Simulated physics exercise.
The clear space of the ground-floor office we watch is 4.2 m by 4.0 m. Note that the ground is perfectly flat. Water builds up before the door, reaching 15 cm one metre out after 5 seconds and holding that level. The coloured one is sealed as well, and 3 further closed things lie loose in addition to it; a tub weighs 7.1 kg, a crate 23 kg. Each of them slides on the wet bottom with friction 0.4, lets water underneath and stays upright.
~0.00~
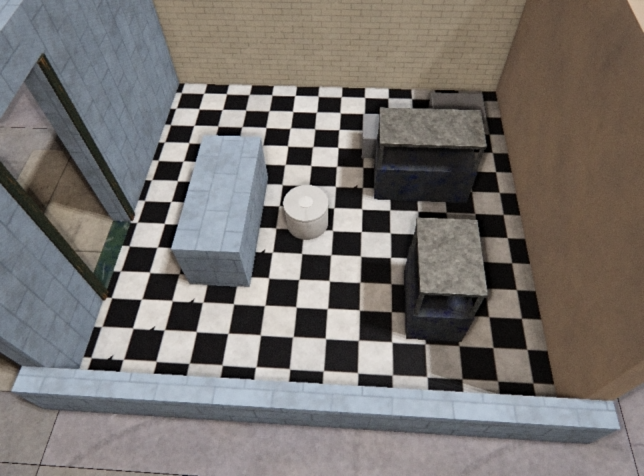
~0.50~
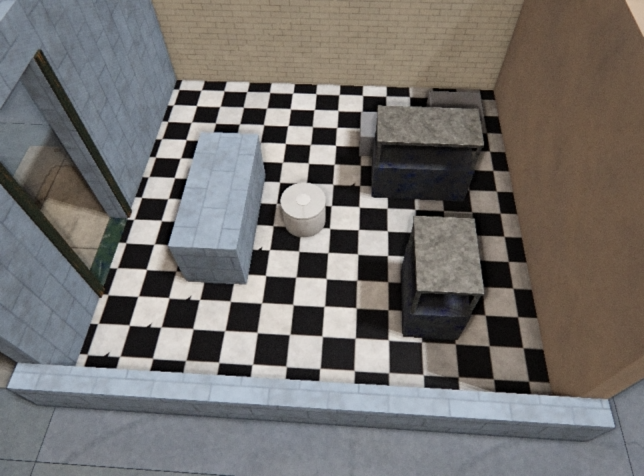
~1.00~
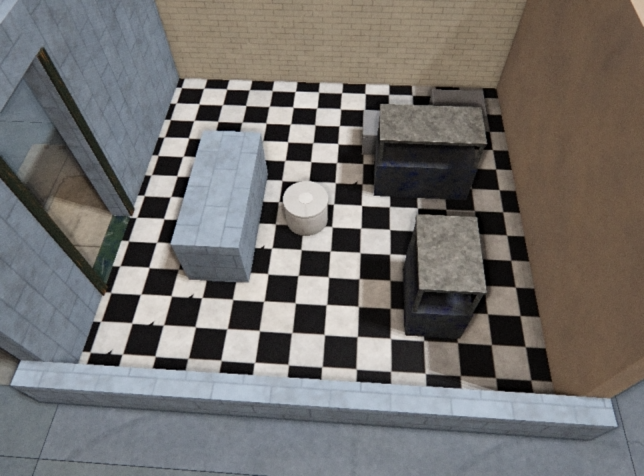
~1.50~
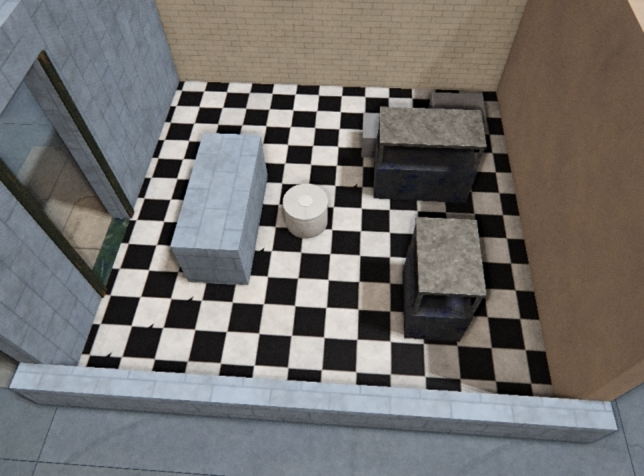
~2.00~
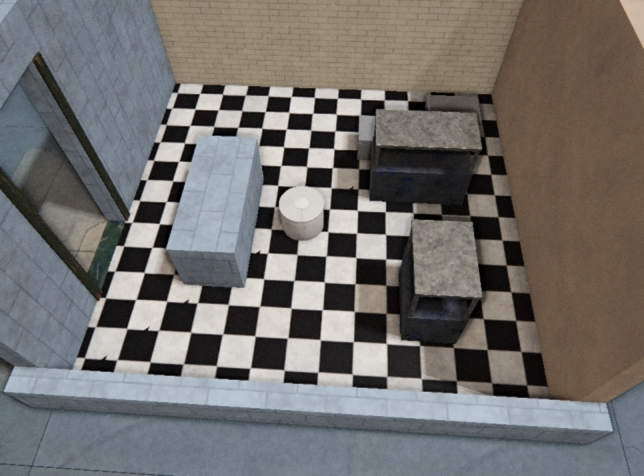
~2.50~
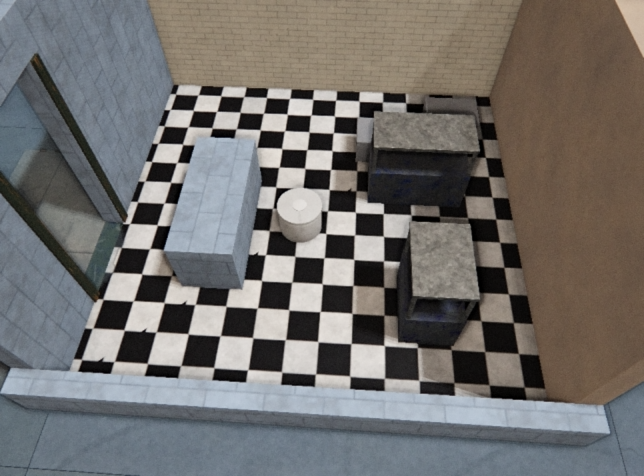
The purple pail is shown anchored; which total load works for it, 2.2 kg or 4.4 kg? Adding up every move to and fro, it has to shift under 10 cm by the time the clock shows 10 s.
It stays steady with the lesser amount.
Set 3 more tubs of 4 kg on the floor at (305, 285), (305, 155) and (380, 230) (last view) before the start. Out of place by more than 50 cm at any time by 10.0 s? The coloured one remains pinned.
In turn: Less, under, under.
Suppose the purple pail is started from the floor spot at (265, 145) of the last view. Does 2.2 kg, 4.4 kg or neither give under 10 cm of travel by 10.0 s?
Short answer: Any load.
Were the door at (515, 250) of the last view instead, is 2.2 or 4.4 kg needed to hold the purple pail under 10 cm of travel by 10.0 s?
With that change, the lighter one suffices.
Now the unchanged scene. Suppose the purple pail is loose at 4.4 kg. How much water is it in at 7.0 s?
Around 0 cm.
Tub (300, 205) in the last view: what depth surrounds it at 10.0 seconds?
Depth: Near 1 cm.
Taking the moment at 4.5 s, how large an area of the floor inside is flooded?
I'd put it close to 2.0 m2.
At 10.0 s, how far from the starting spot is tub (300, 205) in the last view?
Result, in that order - 0 centimetres from the start.
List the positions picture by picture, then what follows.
In the first picture, the purple pail is out of sight; 0.0 m2 under water; 0 of 4 have shifted.
In the second picture, the purple pail is out of sight; 0.0 m2 under water; 0 of 4 have shifted.
In the third picture, the purple pail is out of sight; 0.0 m2 under water; 0 of 4 have shifted.
In the fourth picture, the purple pail is out of sight; water covers 0.0 m2; 0 of 4 have shifted.
In the fifth picture, the purple pail is out of sight; 0.0 m2 under water; 0 of 4 have shifted.
In the sixth picture, the purple pail is out of sight; 0.0 m2 under water; 0 of 4 have shifted.
After 3.5 s the purple pail would be 0 cm from its start with 2.2 kg and 0 cm from its start with 4.4 kg; 0 cm of water round it then.
After 4.5 s the purple pail would be 0 cm from its start with 2.2 kg and 0 cm from its start with 4.4 kg; 0 cm of water round it then.
After 7.0 s the purple pail would be 0 cm from its start with 2.2 kg and 0 cm from its start with 4.4 kg; 0 cm of water round it then.
After 10.0 s the purple pail would be 0 cm from its start with 2.2 kg and 0 cm from its start with 4.4 kg; 0 cm of water round it then.
